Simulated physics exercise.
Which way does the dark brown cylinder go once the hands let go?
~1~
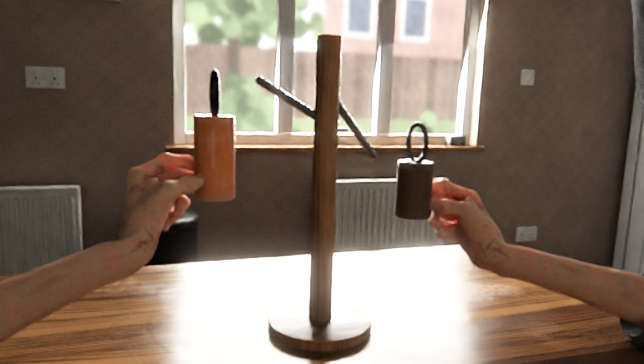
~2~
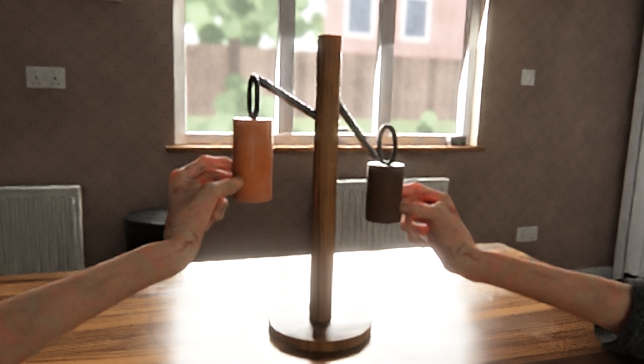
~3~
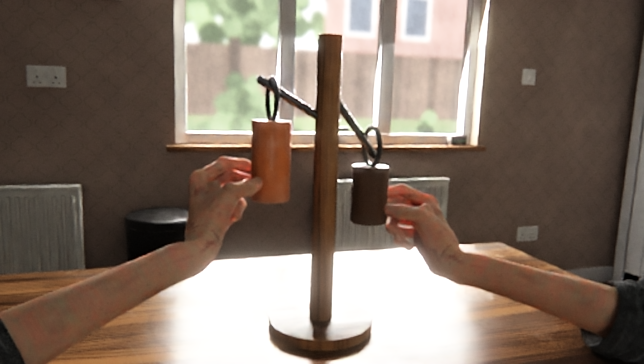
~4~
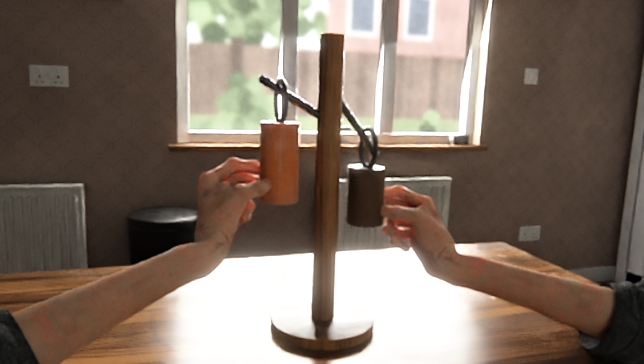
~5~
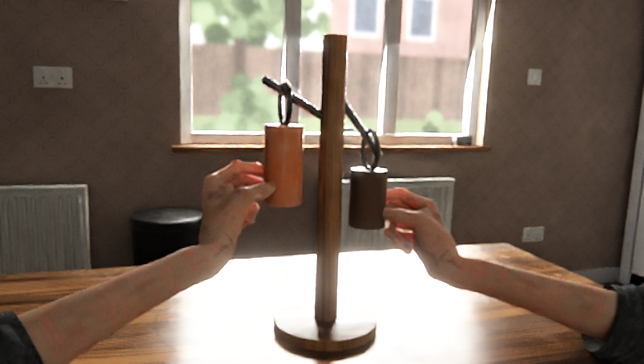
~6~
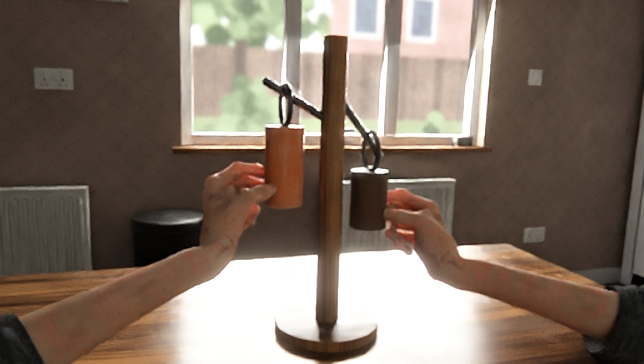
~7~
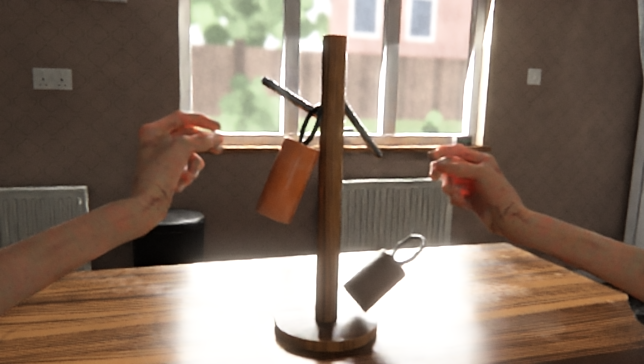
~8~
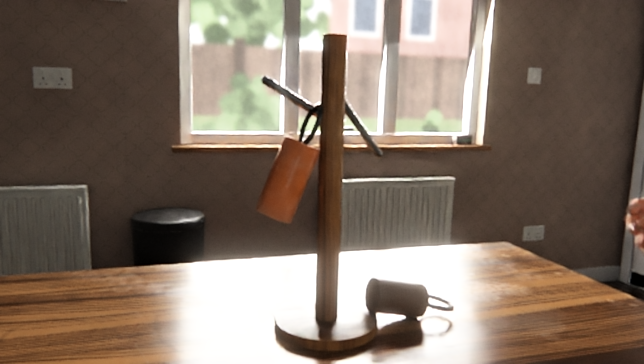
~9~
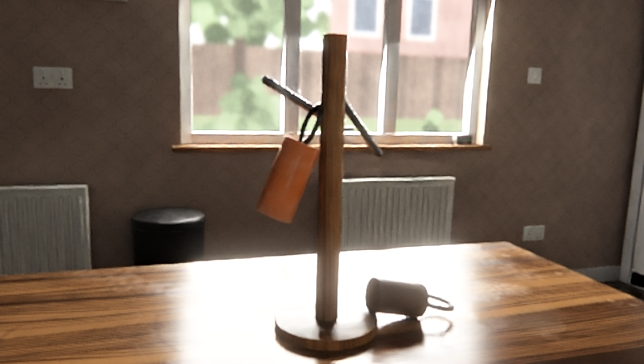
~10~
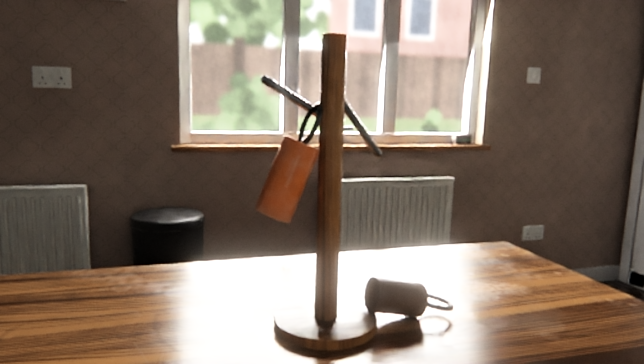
It goes down, dropping from the right-hand peg to the tabletop beside the base of the stand.
